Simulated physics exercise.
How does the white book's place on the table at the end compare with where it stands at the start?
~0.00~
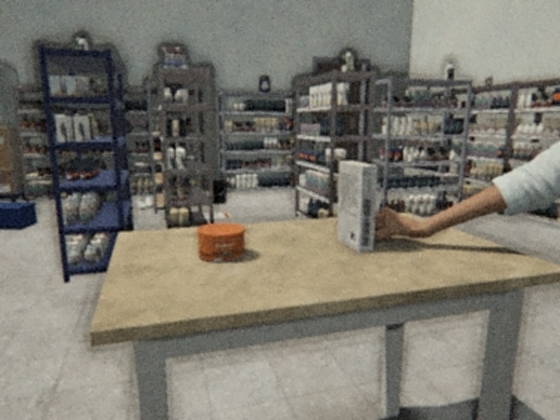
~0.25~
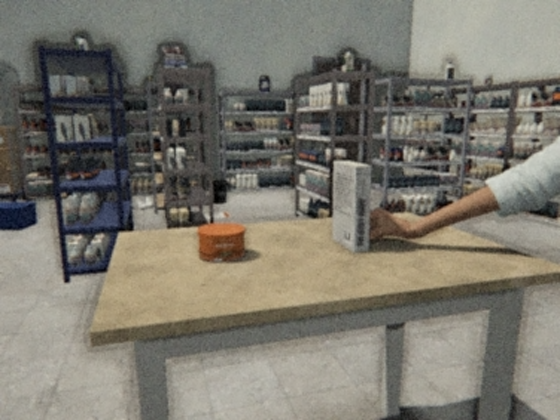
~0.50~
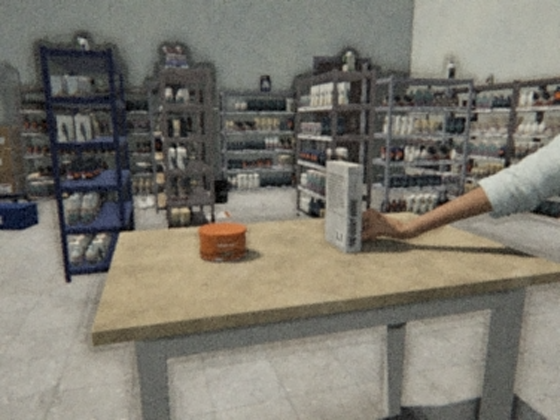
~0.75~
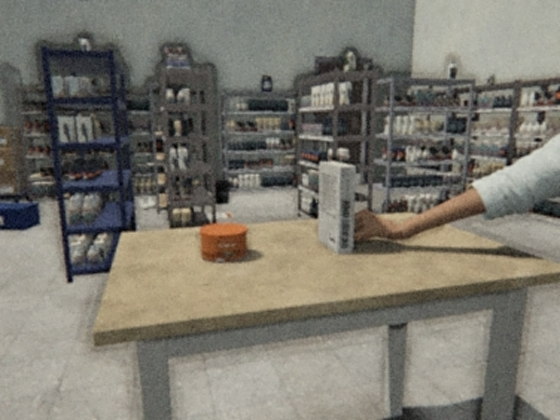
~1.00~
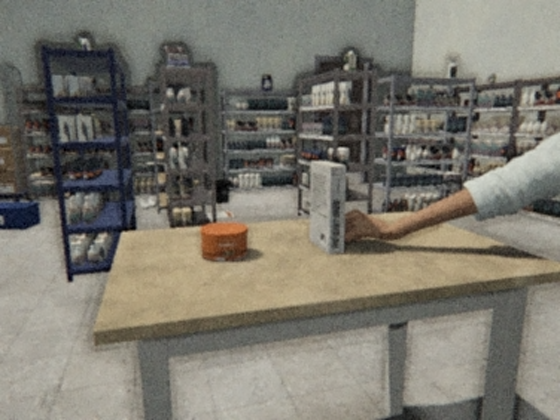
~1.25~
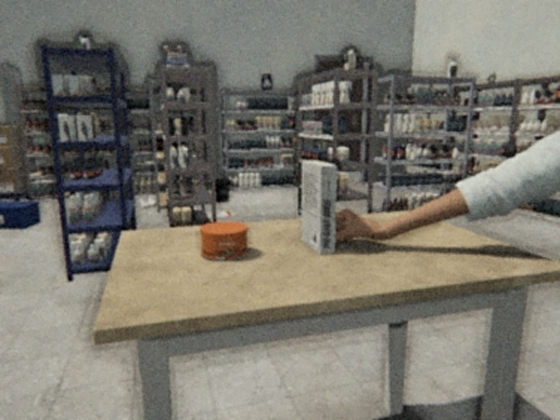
The white book ends a little farther left on the table, closer to the orange tub than it is at the start.
